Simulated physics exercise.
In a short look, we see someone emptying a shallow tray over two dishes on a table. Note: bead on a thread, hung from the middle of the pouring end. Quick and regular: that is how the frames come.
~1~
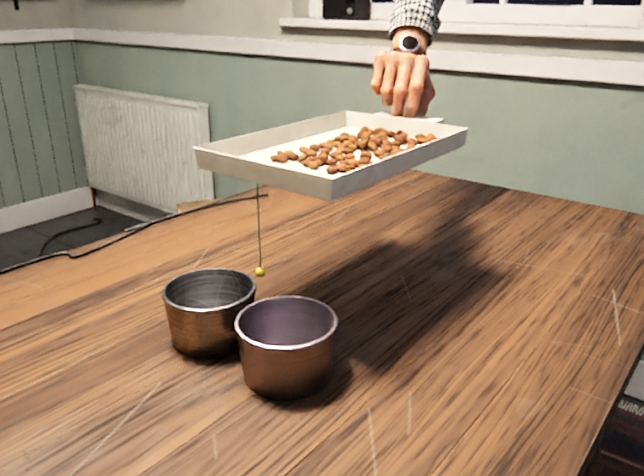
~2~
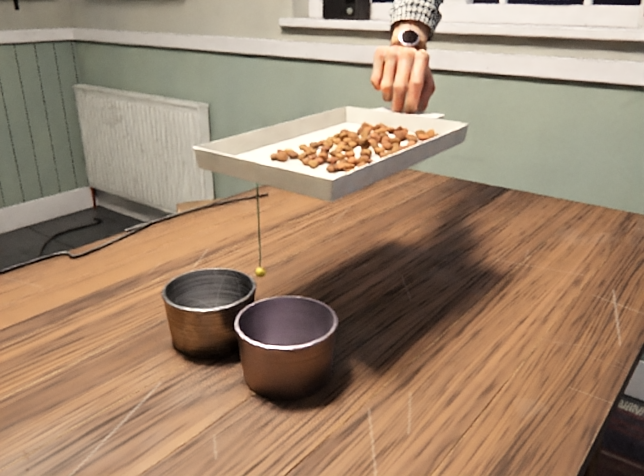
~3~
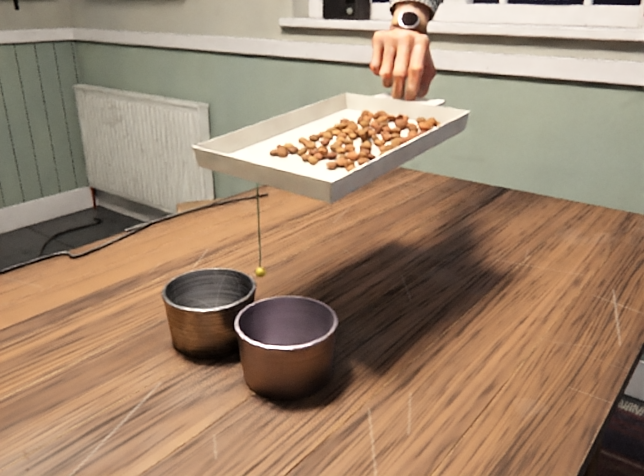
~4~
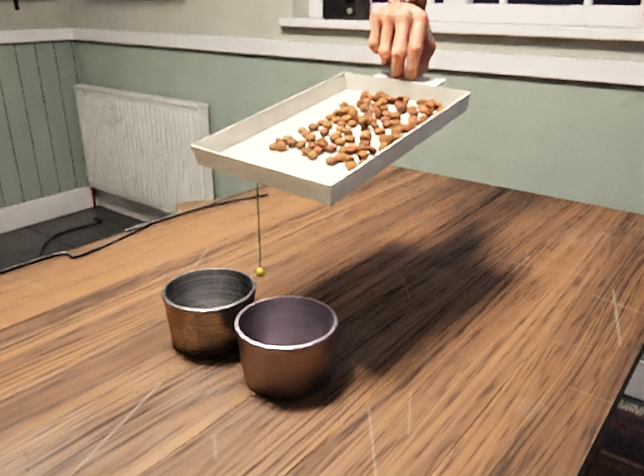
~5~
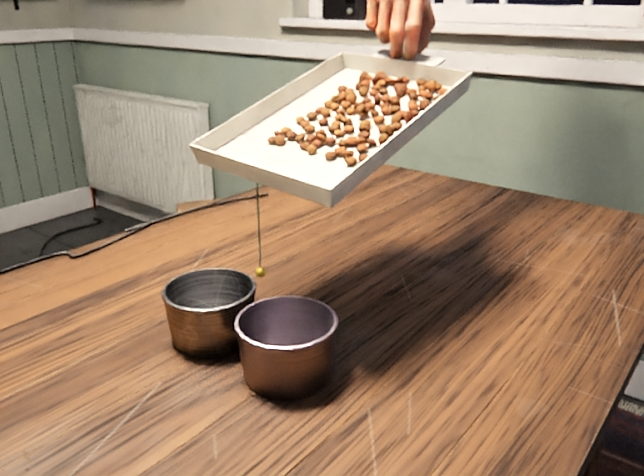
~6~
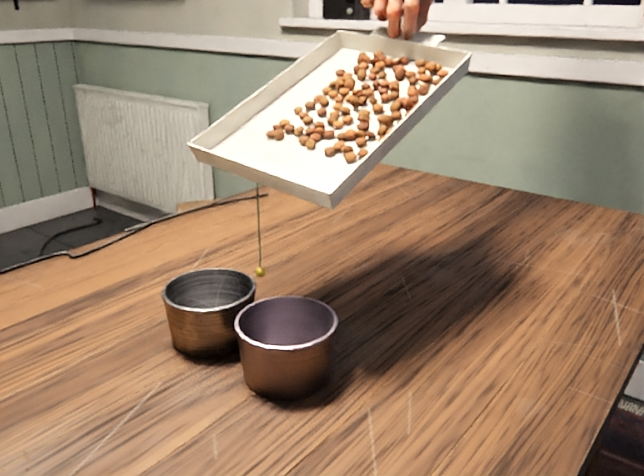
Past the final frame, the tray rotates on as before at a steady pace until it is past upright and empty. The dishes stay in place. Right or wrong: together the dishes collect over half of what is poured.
Right.
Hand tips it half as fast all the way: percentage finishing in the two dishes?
That works out at some 90 per cent.
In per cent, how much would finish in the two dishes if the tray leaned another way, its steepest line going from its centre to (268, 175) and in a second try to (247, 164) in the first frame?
First case: 60 %; second case: 30 %.
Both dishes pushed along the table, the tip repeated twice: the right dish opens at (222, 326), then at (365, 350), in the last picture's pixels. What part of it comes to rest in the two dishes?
It comes to roughly 30 per cent in one try and roughly 60 per cent in the next.
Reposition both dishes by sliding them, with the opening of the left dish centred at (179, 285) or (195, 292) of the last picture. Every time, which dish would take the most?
Result, try one: The dish at right; try two: The dish at right.
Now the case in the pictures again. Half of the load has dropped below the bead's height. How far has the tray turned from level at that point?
It has tipped about 90 degrees.
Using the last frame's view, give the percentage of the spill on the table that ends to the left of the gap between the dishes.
It comes to near 80 percent of the spill.
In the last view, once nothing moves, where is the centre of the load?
It settles centred around (277, 369).
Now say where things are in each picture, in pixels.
Corners of the pouring end (198, 147) and (332, 177), level; middle of the load (364, 147), bits of dog kibble; left dish (176, 325); right dish (253, 363); bead on its thread (261, 272), in the first frame.
Corners of the pouring end (197, 147) and (332, 178), level; middle of the load (364, 144), in the second frame.
Corners of the pouring end (196, 146) and (331, 180), tipped barely, lowest at the right corner; middle of the load (364, 135), in the third frame.
Corners of the pouring end (195, 145) and (330, 183), tipped a little, lowest at the right corner; middle of the load (364, 122), in the fourth frame.
Corners of the pouring end (193, 144) and (329, 187), tipped clearly, lowest at the right corner; middle of the load (363, 109), in the fifth frame.
Corners of the pouring end (192, 143) and (329, 190), tipped clearly, lowest at the right corner; middle of the load (362, 97); left dish (176, 325); right dish (253, 363), in the sixth frame.
Just after the last frame, tray tipped steeply; almost all on the tray; just a few in the air.
A moment on, tray tipped past a quarter turn; roughly a third on the tray; roughly a third in the right dish; just a few in the left dish; roughly a quarter outside both; just a few in the air.
Further on, tray tipped past a quarter turn; roughly two thirds in the right dish; about a tenth in the left dish; roughly a third outside both.
When it is over, tray tipped past a quarter turn; roughly two thirds in the right dish; about a tenth in the left dish; roughly a third outside both.
